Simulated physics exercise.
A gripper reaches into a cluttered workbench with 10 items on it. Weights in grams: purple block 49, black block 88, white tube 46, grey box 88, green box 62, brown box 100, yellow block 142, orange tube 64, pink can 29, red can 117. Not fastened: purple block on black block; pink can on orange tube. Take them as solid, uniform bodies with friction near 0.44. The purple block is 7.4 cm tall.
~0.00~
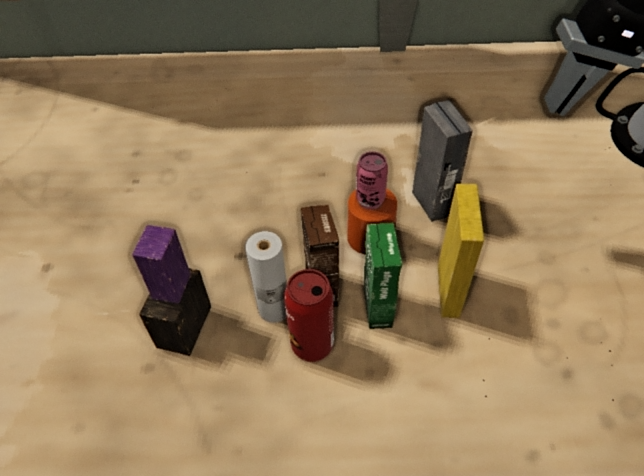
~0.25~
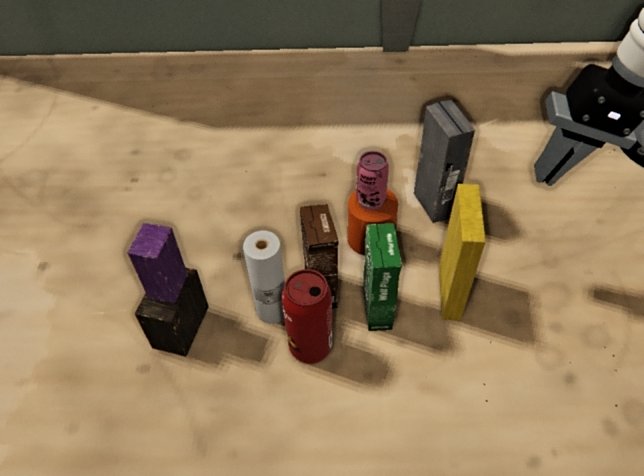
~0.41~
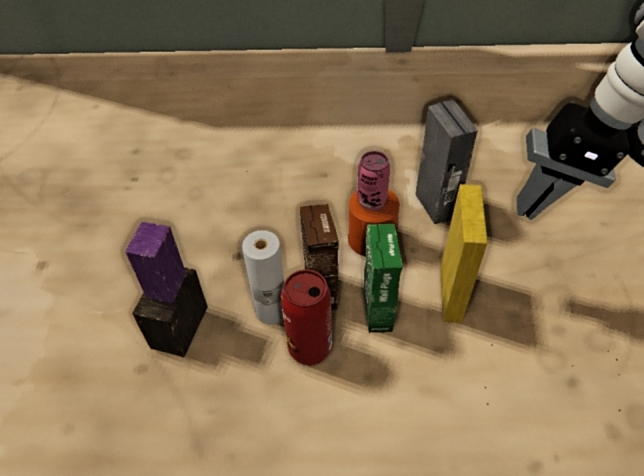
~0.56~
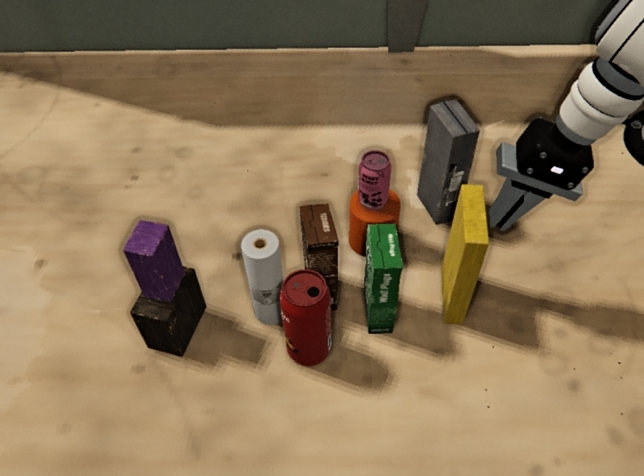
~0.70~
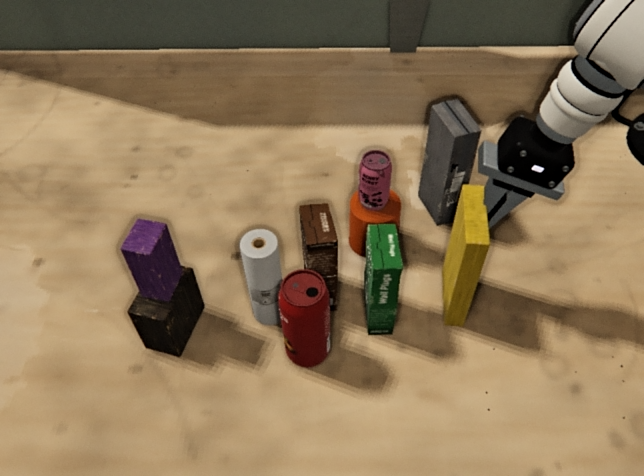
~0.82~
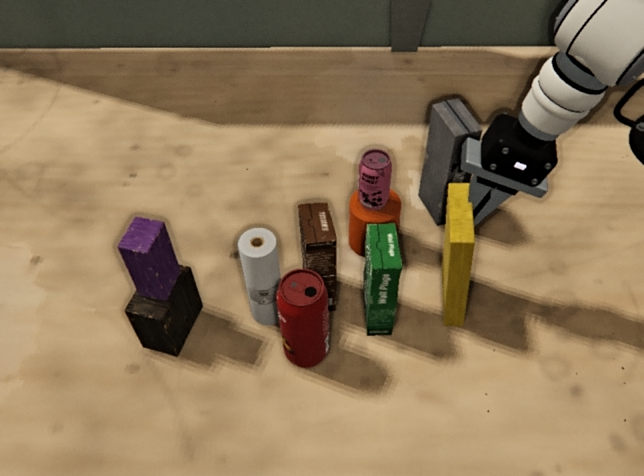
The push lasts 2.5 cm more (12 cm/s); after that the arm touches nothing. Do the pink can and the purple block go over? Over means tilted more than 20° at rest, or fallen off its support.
The pink can: Still standing; the purple block: Knocked over.
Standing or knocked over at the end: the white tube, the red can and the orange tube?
White tube over, red can upright, orange tube standing.
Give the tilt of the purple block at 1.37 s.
About 0°.
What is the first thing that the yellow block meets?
The green box.
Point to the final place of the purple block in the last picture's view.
Near (96, 311).
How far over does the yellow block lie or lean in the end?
Some 60° off upright.
Around 1.07 s, green box and yellow block touch at 1.04 s; off upright yellow block 27°.
Around 1.37 s, brown box and green box touch at 1.13 s; red can and green box touch at 1.20 s; off upright yellow block 60°, green box 45°, brown box 36°.
Around 1.82 s, purple block and white tube touch at 1.38 s; black block and white tube touch at 1.41 s; off upright purple block 90°, yellow block 63°, green box 50°.
At rest, past 20° or fallen, yellow block, green box, brown box, white tube and purple block. Standing, grey box, orange tube, red can, black block and pink can.
